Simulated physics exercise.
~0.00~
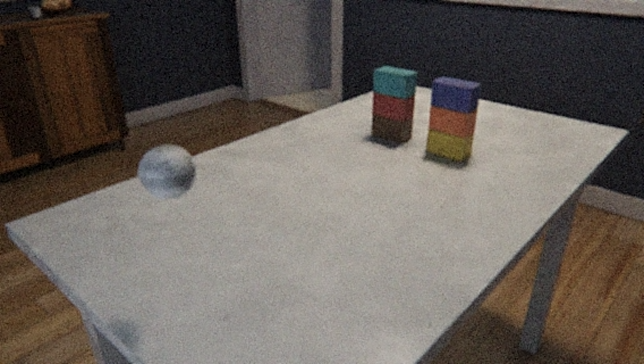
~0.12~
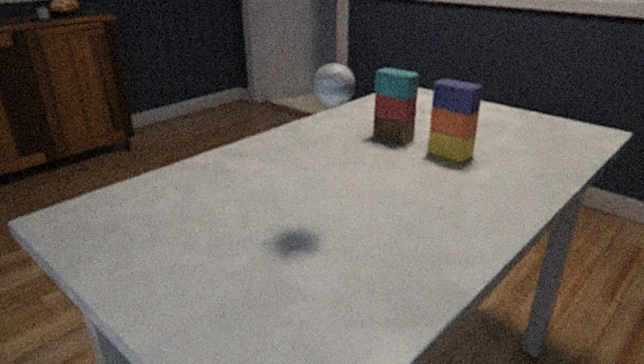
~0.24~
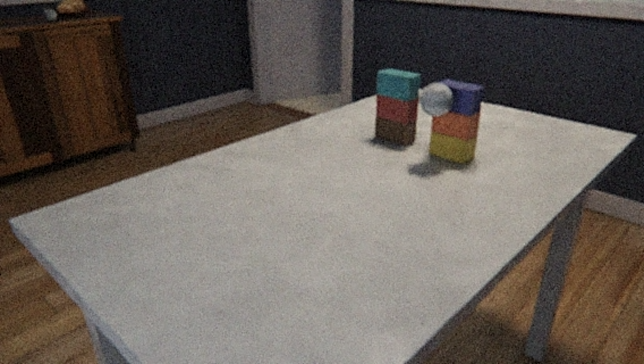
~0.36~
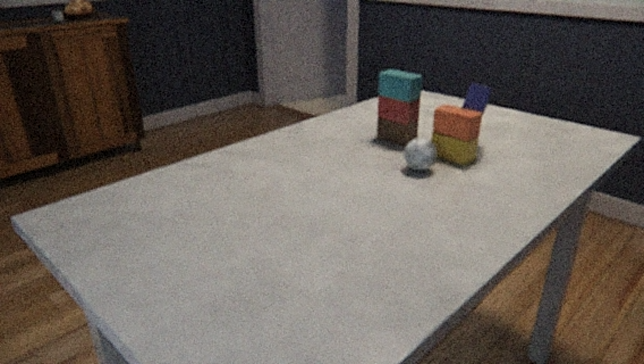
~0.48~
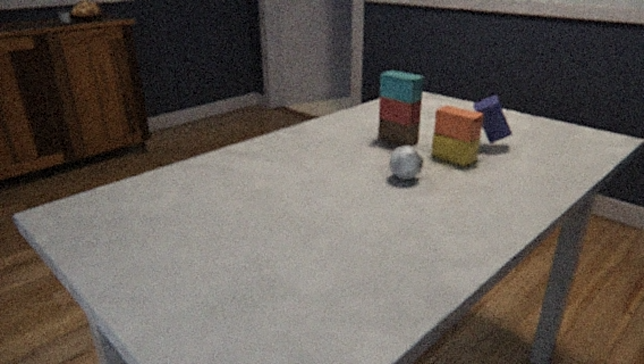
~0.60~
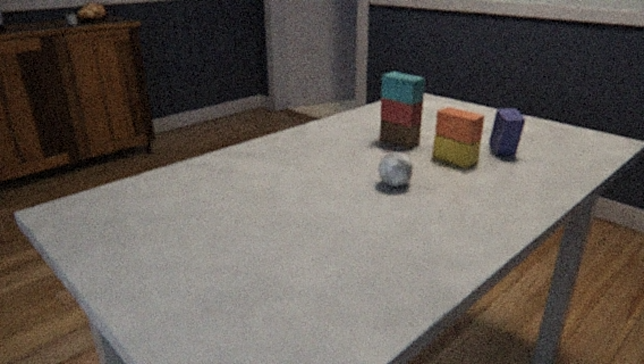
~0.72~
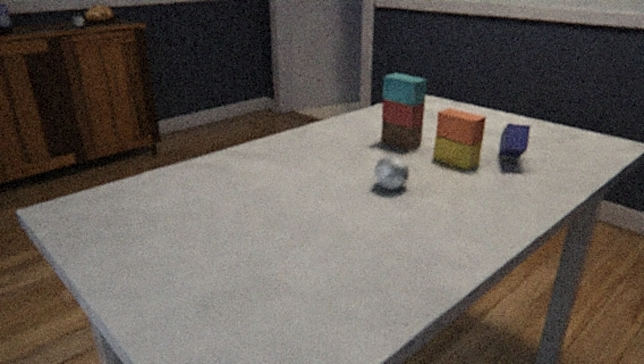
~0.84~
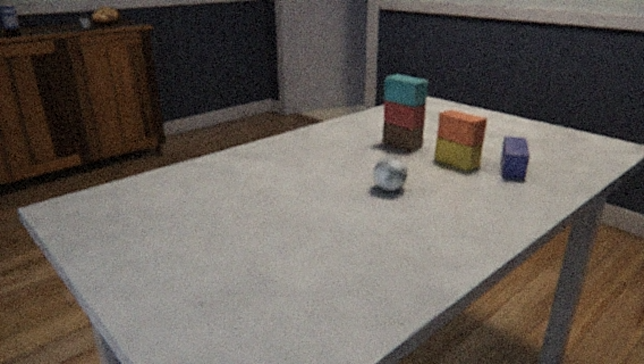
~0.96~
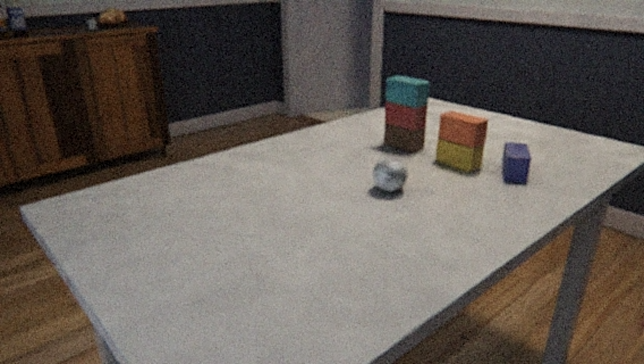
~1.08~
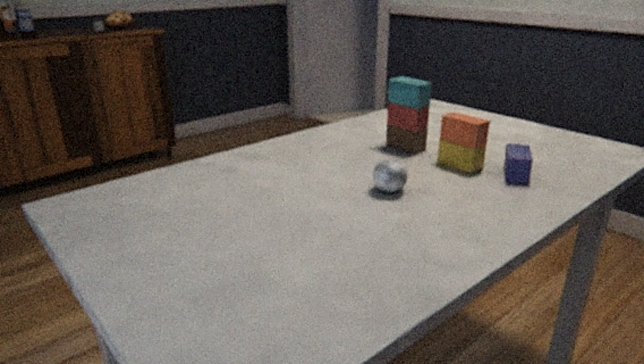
On a pale table, a shiny white ball flew in from the left and hit the blue block atop the right-hand stack, knocking it off behind, while the ball dropped and rolled back a little; the blue block tumbled to rest beside the still-standing blocks.
